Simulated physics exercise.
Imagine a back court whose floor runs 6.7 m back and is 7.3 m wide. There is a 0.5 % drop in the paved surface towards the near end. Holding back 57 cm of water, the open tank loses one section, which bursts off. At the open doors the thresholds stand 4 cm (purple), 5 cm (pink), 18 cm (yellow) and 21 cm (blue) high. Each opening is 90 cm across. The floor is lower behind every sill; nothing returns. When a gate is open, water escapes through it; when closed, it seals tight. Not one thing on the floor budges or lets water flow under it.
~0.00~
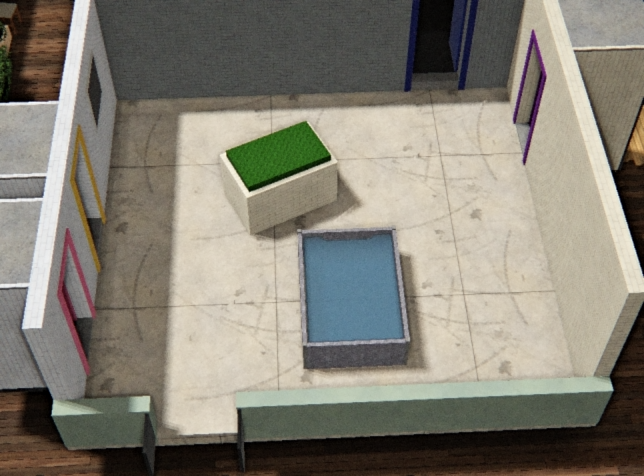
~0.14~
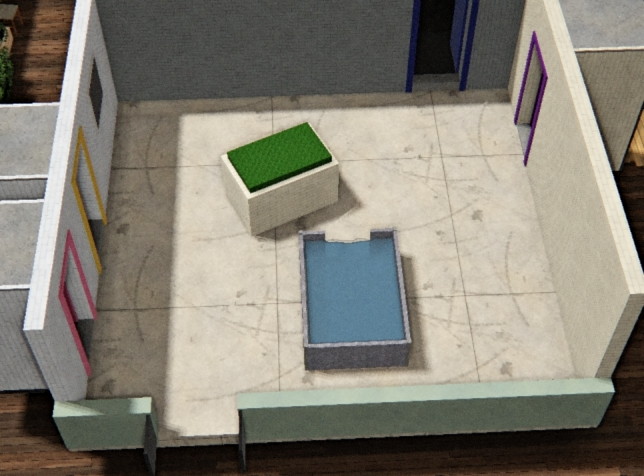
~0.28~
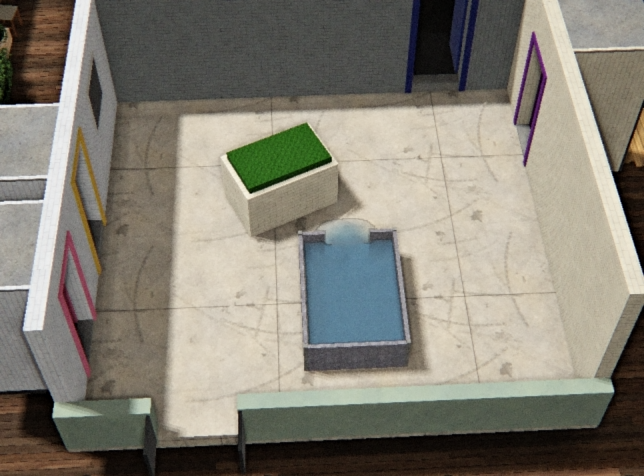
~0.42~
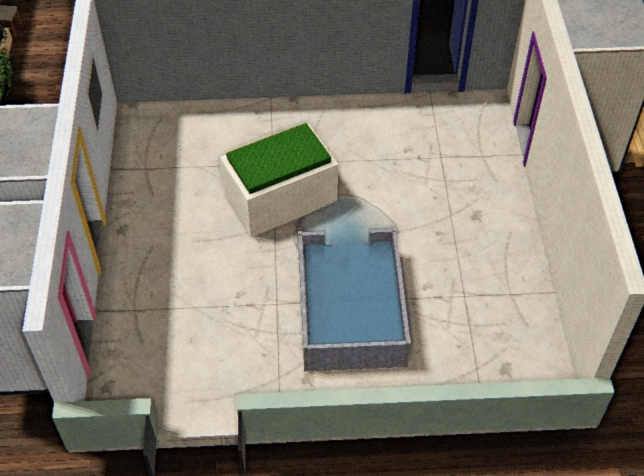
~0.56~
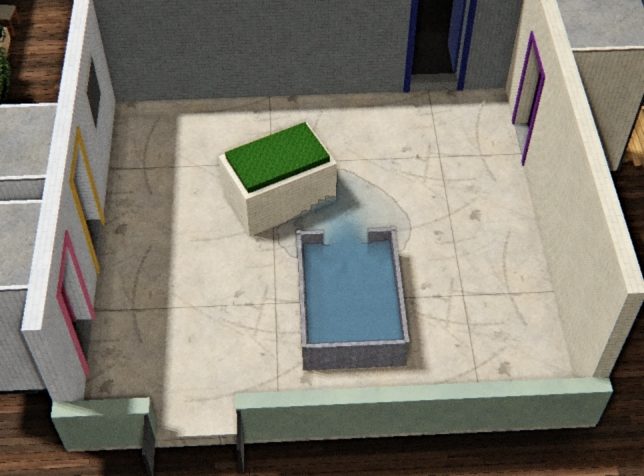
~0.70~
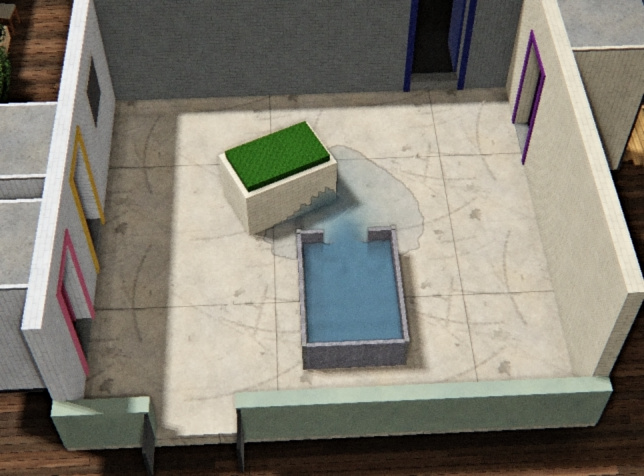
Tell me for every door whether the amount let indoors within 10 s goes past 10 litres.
Result: Purple door: Over. Pink door: Not over. Yellow door: Not over. Blue door: Not over.
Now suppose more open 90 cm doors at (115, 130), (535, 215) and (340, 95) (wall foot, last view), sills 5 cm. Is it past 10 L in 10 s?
Note, doorways in listed order: Stays short, stays short, goes beyond.
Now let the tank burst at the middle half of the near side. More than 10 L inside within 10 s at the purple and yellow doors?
Measured against that limit, purple comes out short of it and yellow comes out short of it.
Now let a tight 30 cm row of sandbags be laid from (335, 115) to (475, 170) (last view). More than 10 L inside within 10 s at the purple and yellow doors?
So the purple door comes out low enough while the yellow door comes out low enough.
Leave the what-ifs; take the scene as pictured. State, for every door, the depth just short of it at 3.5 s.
In cm: Purple 11, pink 0, yellow 0, blue 12.
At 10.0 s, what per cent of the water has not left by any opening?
That would be close to 92 per cent.
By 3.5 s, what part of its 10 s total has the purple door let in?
By then it's near 5% of the total.
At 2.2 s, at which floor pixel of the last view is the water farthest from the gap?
Somewhere near pixel (470, 89).
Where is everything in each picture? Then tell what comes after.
In the first frame, the open tank at (351, 287) is whole and still, 57 cm deep.
In the second frame, the front is at a hidden place, 0.4 m from the gap on the open tank's far side; 0.2 m2 of floor is under water; 57 cm left at the back of the open tank.
In the third frame, water pours out on the open tank's far side and has run 0.8 m, to (365, 224); typically 9 cm deep outside, 57 cm at the open tank's back.
In the fourth frame, water pours out on the open tank's far side and has run 1.3 m, to (348, 198); typically 6 cm deep outside, 57 cm at the open tank's back.
In the fifth frame, water pours out on the open tank's far side and has run 1.8 m, to (344, 174); typically 5 cm deep outside, 57 cm at the open tank's back.
In the sixth frame, the front is at (342, 150), 2.4 m from the gap on the open tank's far side; 3.0 m2 of floor is under water; 52 cm left at the back of the open tank.
After 1.4 s water covers 15 % of the floor and is deepest (34 cm) near (327, 213); purple door not reached, pink door not reached, yellow door not reached, blue door not reached.
After 2.2 s water covers 30 % of the floor and is deepest (29 cm) near (327, 213); purple door not reached, pink door not reached, yellow door not reached, blue door 15 cm at the sill, 0 L in.
After 3.5 s water covers 40 % of the floor and is deepest (22 cm) near (483, 102); purple door 11 cm at the sill, 4 L in, pink door not reached, yellow door not reached, blue door 12 cm at the sill, 0 L in.
After 6.0 s water covers 60 % of the floor and is deepest (12 cm) near (327, 213); purple door 10 cm at the sill, 45 L in, pink door 3 cm at the sill, 0 L in, yellow door 1 cm at the sill, 0 L in, blue door 10 cm at the sill, 0 L in.
After 10.0 s water covers 85 % of the floor and is deepest (8 cm) near (316, 214); purple door 6 cm at the sill, 84 L in, pink door 2 cm at the sill, 0 L in, yellow door 2 cm at the sill, 0 L in, blue door 5 cm at the sill, 0 L in.
